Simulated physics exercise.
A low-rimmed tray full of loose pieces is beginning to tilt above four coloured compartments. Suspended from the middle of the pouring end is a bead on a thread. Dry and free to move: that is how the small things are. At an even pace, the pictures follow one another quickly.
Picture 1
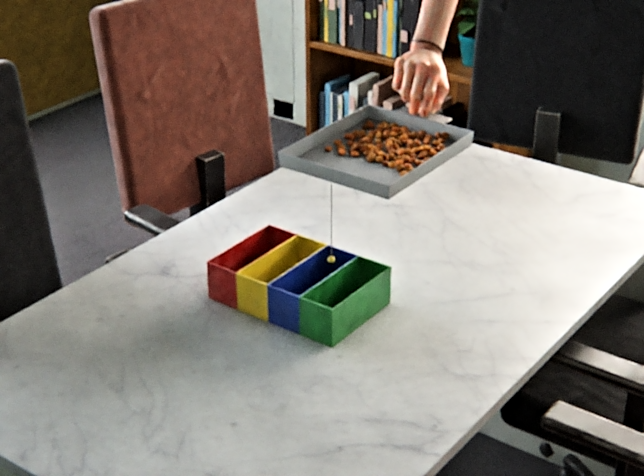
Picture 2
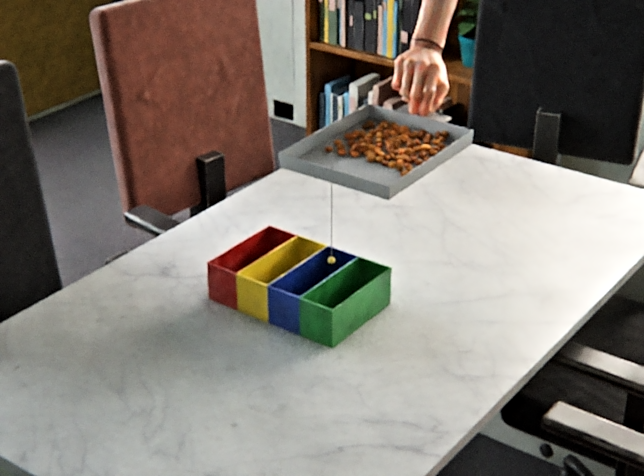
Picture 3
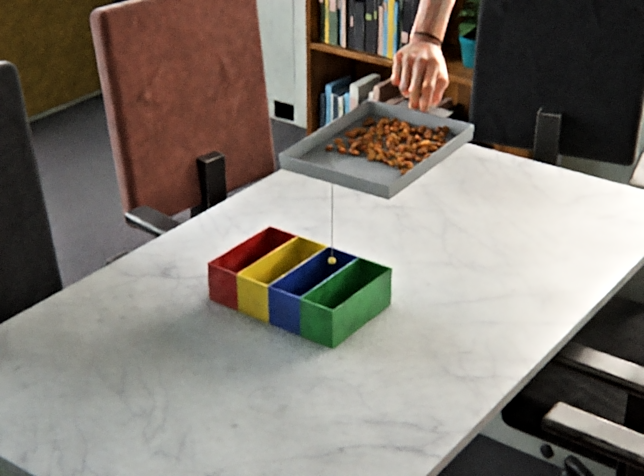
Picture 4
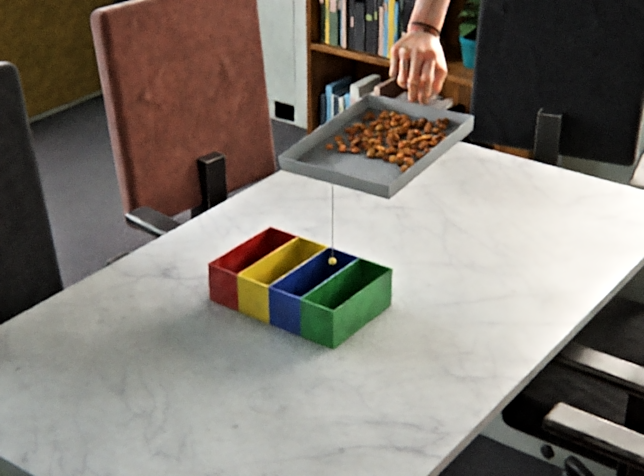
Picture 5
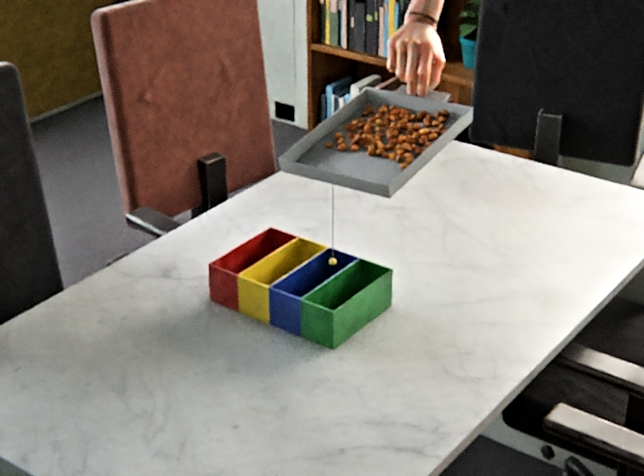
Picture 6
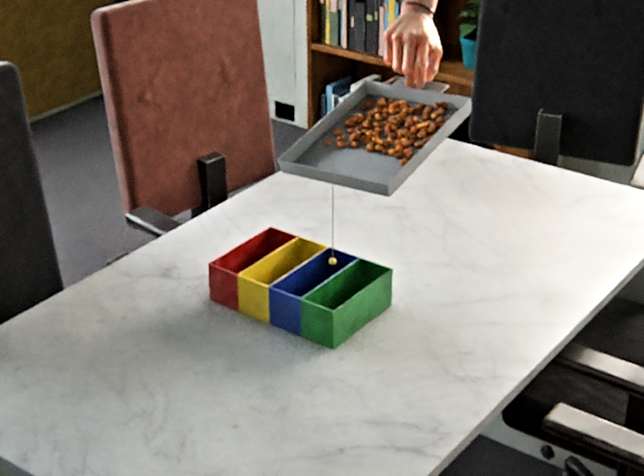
In the video, a hand holds the far edge of a grey tray of small brown pieces above red, yellow, blue and green compartments, then gradually tilts it slightly toward its near left corner, a bead hanging below on a thread.
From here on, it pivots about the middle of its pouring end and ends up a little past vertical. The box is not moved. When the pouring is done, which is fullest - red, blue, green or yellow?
Fullest: The yellow cell.
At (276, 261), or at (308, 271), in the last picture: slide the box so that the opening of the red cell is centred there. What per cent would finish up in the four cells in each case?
Close to 100 in a hundred, followed by close to 40 in a hundred.
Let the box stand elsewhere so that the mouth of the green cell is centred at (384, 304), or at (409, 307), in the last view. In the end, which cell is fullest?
The first try: The cell in red. The second: Red.
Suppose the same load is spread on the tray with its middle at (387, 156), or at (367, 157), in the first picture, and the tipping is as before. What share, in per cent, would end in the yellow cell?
Near 60 and 60 percent respectively.
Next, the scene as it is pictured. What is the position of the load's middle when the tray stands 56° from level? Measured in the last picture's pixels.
Somewhere around pixel (317, 161) in the last picture.
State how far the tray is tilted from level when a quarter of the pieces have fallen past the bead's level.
It's turned some 100 degrees by then.
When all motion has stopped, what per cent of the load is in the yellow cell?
I'd put it at some 60 per cent.
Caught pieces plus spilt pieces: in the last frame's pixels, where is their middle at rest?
Around (281, 299).
Soon, tray tipped steeply; all on the tray.
A while on, tray tipped right over; most on the tray; a small part in the yellow cell; a stray few in the blue cell; a stray few in the red cell; a small part falling or outside the box.
Towards the end, tray tipped past a quarter turn; a stray few on the tray; about half in the yellow cell; about a quarter in the blue cell; a small part in the red cell; a stray few in the green cell; a stray few falling or outside the box.
Finally, tray tipped past a quarter turn; a stray few on the tray; about half in the yellow cell; about a quarter in the blue cell; a small part in the red cell; a stray few in the green cell; a stray few outside the box.
